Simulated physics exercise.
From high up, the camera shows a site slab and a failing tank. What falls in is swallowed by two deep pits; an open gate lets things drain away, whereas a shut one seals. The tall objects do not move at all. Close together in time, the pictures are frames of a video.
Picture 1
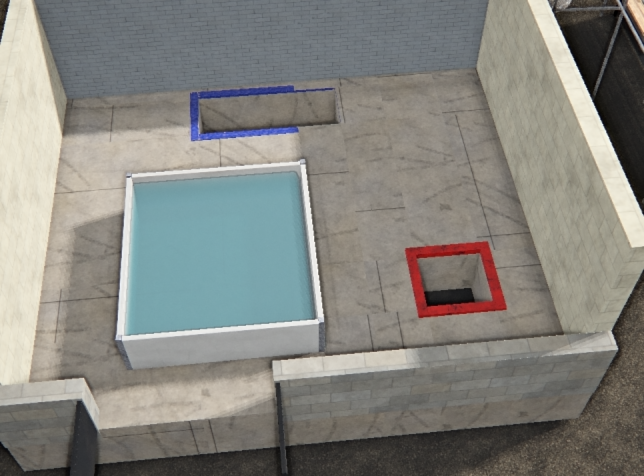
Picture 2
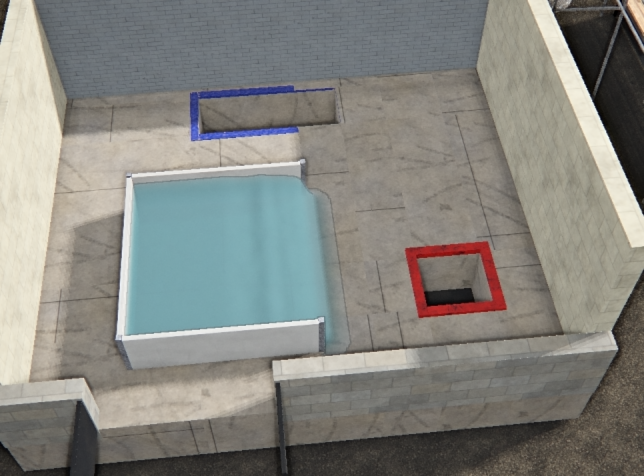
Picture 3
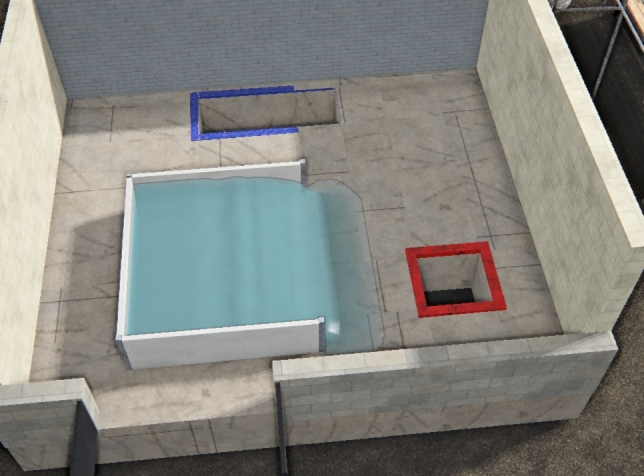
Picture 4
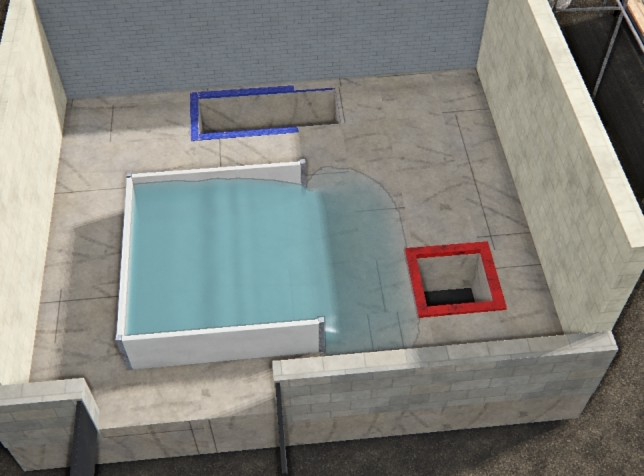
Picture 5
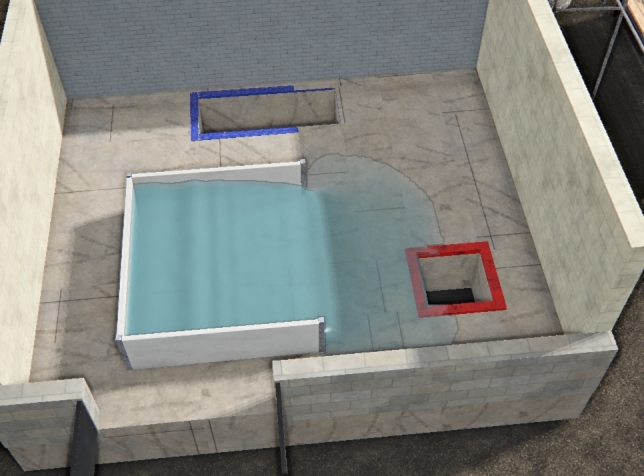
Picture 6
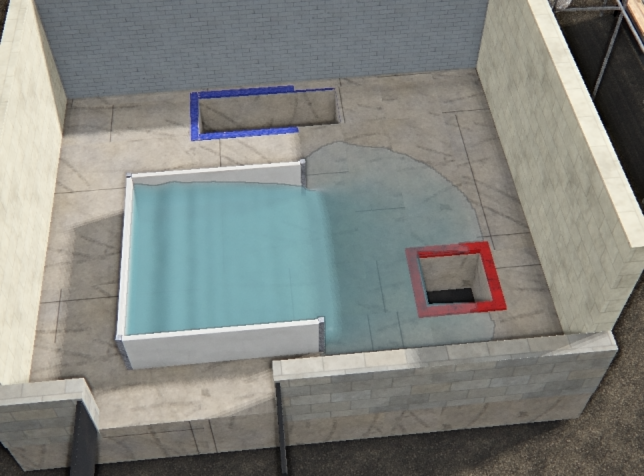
Bluish water poured out of the open right side of a white-walled tank, spreading across the stone floor in a widening, rounded sheet until it reached and surrounded the red-edged pit.
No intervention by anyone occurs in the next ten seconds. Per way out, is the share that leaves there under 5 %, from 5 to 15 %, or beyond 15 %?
In the end: The gate sees under 5 % leave; the red pit sees beyond 15 % leave; the blue pit sees beyond 15 % leave.
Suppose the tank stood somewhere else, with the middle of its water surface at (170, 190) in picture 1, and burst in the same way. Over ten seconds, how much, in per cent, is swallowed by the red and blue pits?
I'd guess red takes near 15 % and blue near 30 %.
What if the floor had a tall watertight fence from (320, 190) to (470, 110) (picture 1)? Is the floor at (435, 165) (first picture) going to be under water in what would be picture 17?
Submerged.
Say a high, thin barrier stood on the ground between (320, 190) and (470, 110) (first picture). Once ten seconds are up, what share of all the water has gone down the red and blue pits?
Percent shares - red: 40; blue: 8.
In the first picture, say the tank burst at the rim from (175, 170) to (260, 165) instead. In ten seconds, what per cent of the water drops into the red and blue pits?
Parts in a hundred: Red 0, blue 55.
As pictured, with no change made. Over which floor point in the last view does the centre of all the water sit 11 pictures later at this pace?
The water centres close to (345, 257).
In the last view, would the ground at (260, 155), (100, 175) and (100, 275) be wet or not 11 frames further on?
Taking them as listed, I'd call them high and dry, high and dry and high and dry.
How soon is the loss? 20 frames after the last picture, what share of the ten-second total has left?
I get 40 percent.
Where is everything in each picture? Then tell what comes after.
The first frame shows the open tank at (219, 247) is whole and still.
In the second frame, water pours out at (309, 257) and has run to (328, 355).
In the third frame, the front is at a hidden place, out from the gap at (309, 259).
In the fourth frame, water pours out at (309, 260) and has run to a hidden place.
In the fifth frame, water pours out at (309, 261) and has run to a hidden place.
In the sixth frame, water pours out at (309, 261) and has run to (482, 341).
A moment on, water covers 40 % of the floor; the gate 0 %, the red pit 6 %, the blue pit 0 %.
Next, water covers 45 % of the floor; the gate 0 %, the red pit 12 %, the blue pit 0 %.
Then, water covers 50 % of the floor; the gate 0 %, the red pit 22 %, the blue pit 0 %.
Later, water covers 65 % of the floor; the gate 0 %, the red pit 30 %, the blue pit 11 %.
In the end, water covers 75 % of the floor; the gate 2 %, the red pit 31 %, the blue pit 24 %.
